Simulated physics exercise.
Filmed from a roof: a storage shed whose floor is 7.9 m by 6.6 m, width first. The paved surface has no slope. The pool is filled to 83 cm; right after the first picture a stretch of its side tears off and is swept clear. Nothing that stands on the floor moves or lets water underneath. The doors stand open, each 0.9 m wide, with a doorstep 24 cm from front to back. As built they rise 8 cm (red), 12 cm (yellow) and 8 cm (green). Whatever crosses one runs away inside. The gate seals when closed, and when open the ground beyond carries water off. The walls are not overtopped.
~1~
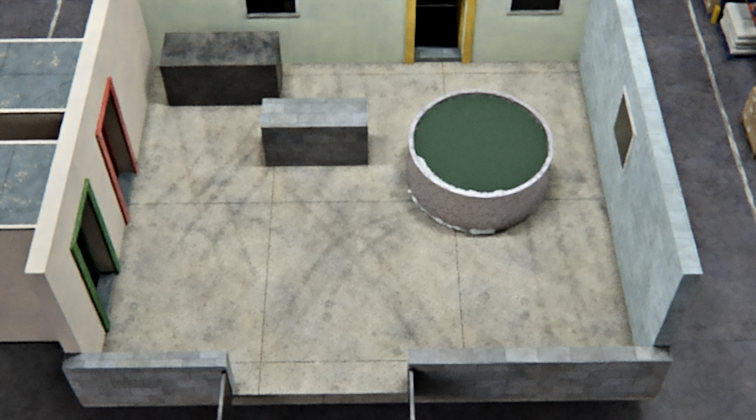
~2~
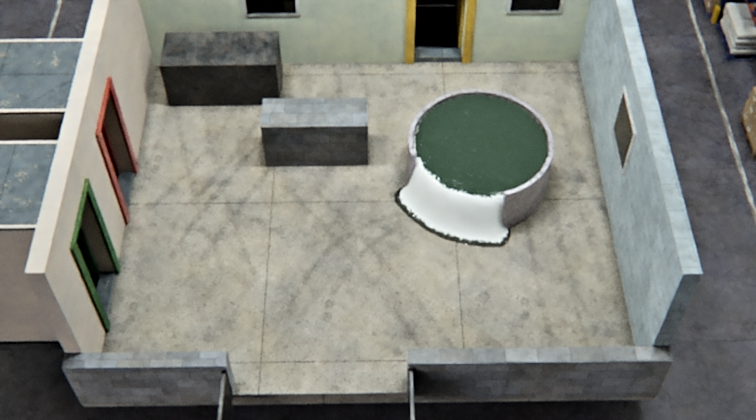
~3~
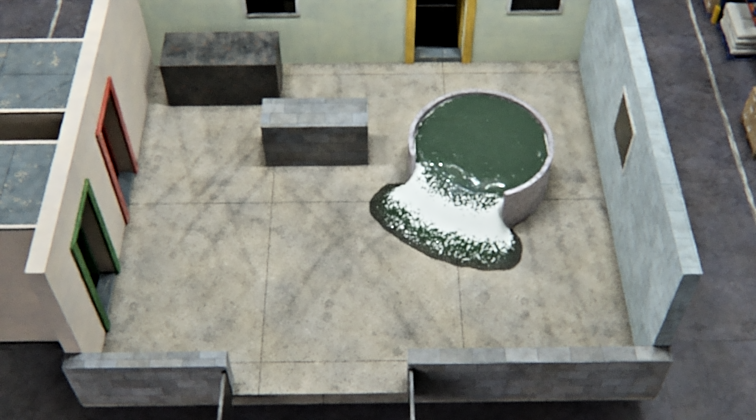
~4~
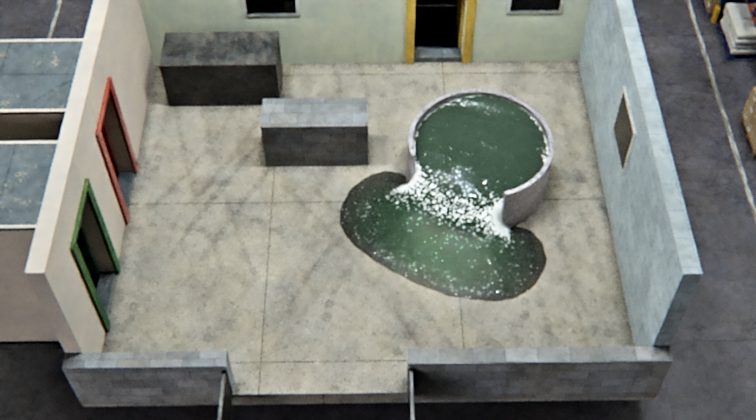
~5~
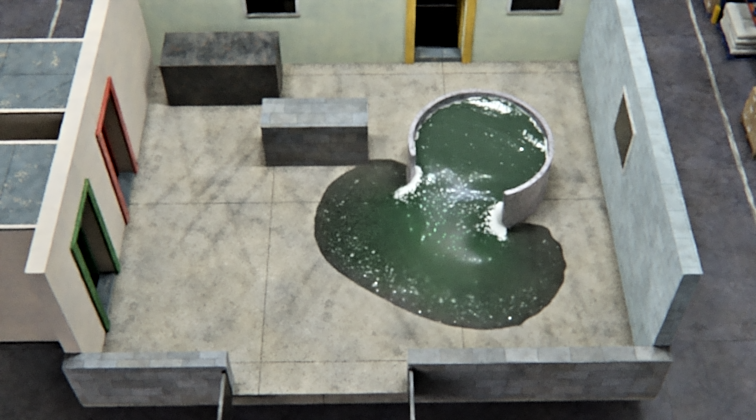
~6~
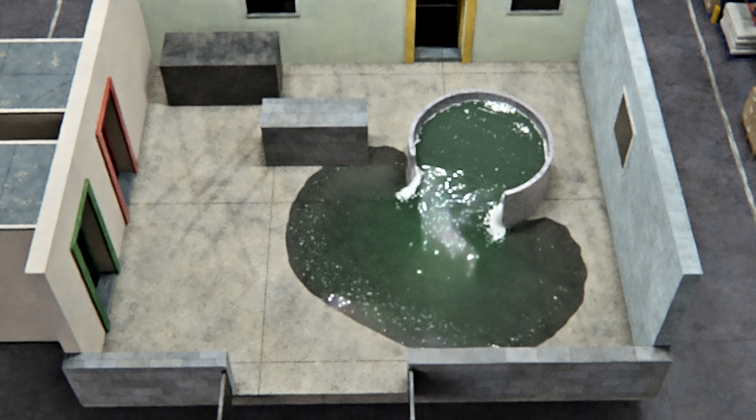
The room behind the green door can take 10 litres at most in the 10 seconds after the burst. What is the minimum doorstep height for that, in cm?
About 14.5 cm.
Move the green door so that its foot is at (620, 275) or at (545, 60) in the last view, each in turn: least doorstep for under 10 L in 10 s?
About 5.5 and 6.5 cm.
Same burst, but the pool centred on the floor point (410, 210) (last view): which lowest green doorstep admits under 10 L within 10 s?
Then roughly 19 cm.
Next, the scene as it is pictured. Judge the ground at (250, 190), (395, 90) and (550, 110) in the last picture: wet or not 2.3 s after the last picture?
In that order: Under water, dry, dry.
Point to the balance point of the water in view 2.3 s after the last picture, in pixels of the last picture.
At about (395, 267).
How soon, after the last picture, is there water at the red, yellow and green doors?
Red 1.8 s, yellow 7.0 s, green 1.2 s.
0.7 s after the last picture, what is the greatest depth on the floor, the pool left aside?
About 32 cm.
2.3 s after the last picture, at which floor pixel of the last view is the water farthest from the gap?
Near (98, 381).
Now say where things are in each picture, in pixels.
The first frame shows the pool at (480, 144) is whole and still, 83 cm deep; the green door at (97, 261) is dry.
In the second frame, the front is at (500, 243), 0.3 m from the gap at (448, 212); 0.4 m2 of floor is wet, 83 cm left at the back.
In the third frame, water pours out at (448, 213) and has run 0.8 m, to (376, 212); about 11 cm deep outside, 83 cm at the back.
In the fourth frame, water pours out at (448, 215) and has run 1.3 m, to (351, 232); about 9 cm deep outside, 82 cm at the back.
In the fifth frame, water pours out at (448, 215) and has run 1.8 m, to (328, 254); about 7 cm deep outside, 73 cm at the back.
In the sixth frame, the front is at (301, 273), 2.4 m from the gap at (448, 215); 10.5 m2 of floor is wet, 65 cm left at the back; 2.9 m in a straight line remain to the green door at (97, 261).
Then, 0.7 s after the last picture water covers 45 % of the floor, deepest (32 cm) near (420, 377); it has not reached the green door.
Then, 2.3 s after the last picture water covers 55 % of the floor, deepest (32 cm) near (98, 381); 18 cm at the green door, 11 litres in over its 8 cm doorstep.
Then, 9.3 s after the last picture water covers 95 % of the floor, deepest (9 cm) near (152, 83); 5 cm at the green door, 51 litres in over its 8 cm doorstep.
At the green door as built, the water peaked near 18 cm, 2.1 s after the last picture.
With a doorstep of 12 cm, 21 litres would have come in within the 10 s; with 16 cm, 6 litres. So under 10 litres takes about 14.5 cm.
